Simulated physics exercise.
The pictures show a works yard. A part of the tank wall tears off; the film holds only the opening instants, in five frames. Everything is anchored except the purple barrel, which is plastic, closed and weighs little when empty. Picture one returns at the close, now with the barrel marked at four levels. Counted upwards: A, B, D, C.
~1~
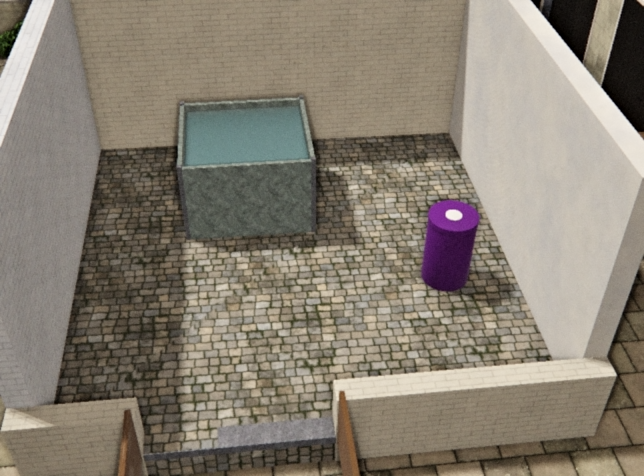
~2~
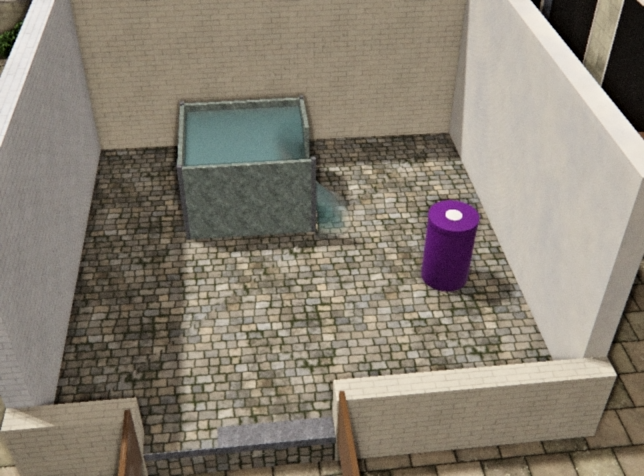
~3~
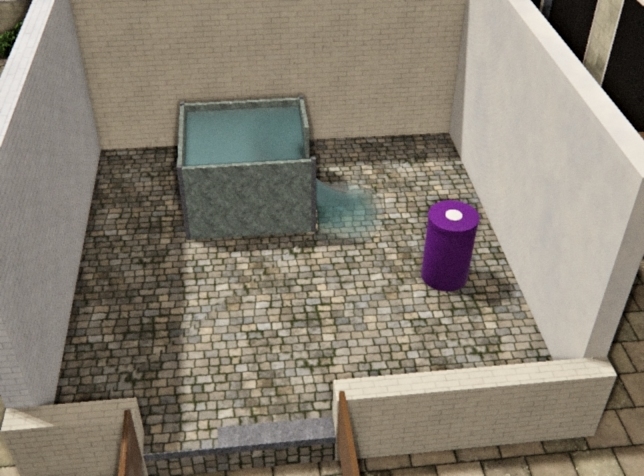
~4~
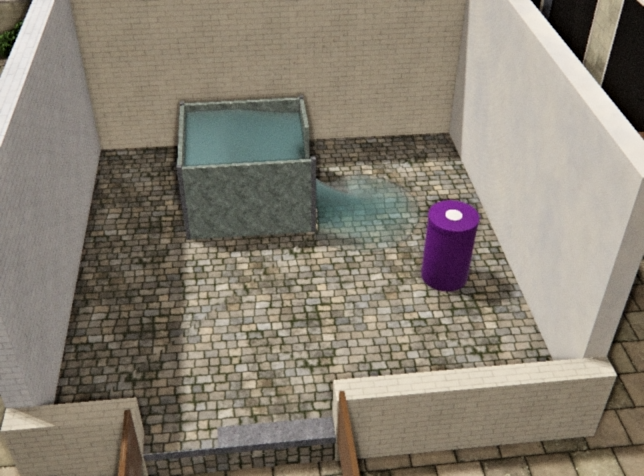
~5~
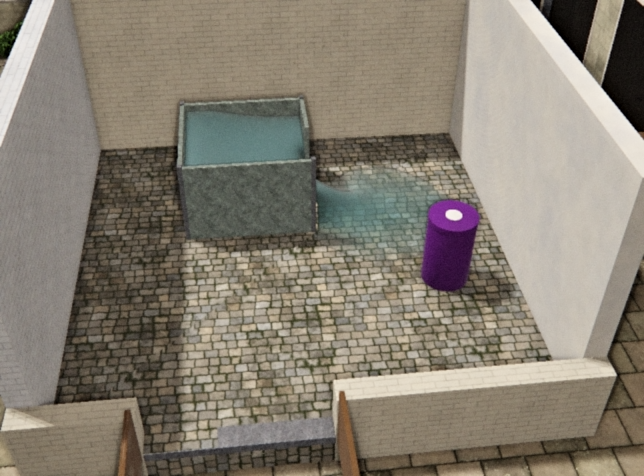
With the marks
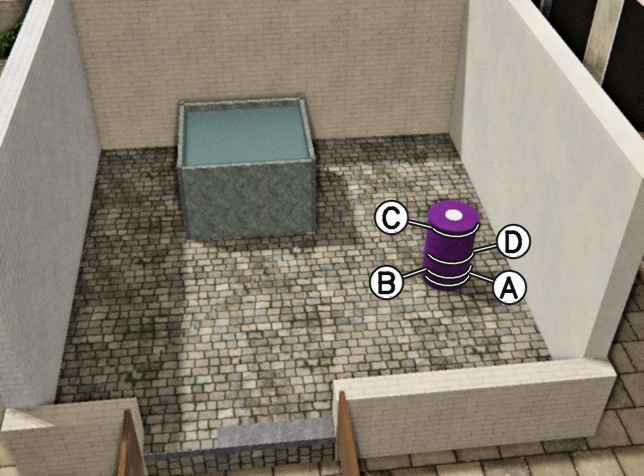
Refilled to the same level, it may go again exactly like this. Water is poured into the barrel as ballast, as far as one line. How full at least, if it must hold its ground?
The limit is D.
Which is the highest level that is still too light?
Level B.
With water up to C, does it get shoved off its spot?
No.
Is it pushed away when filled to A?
Yes.
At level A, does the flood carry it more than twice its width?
Yes, clearly.
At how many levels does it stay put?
Two of them.
On the marked copy, A at (451, 285); B at (452, 277); C at (459, 236); D at (455, 263); from the bottom up A, B, D, C.
If A is chosen, it is pushed about 5 times its own width away.
If B is chosen, it is pushed about twice its own width away.
If C is chosen, it does not move.
If D is chosen, it does not move.
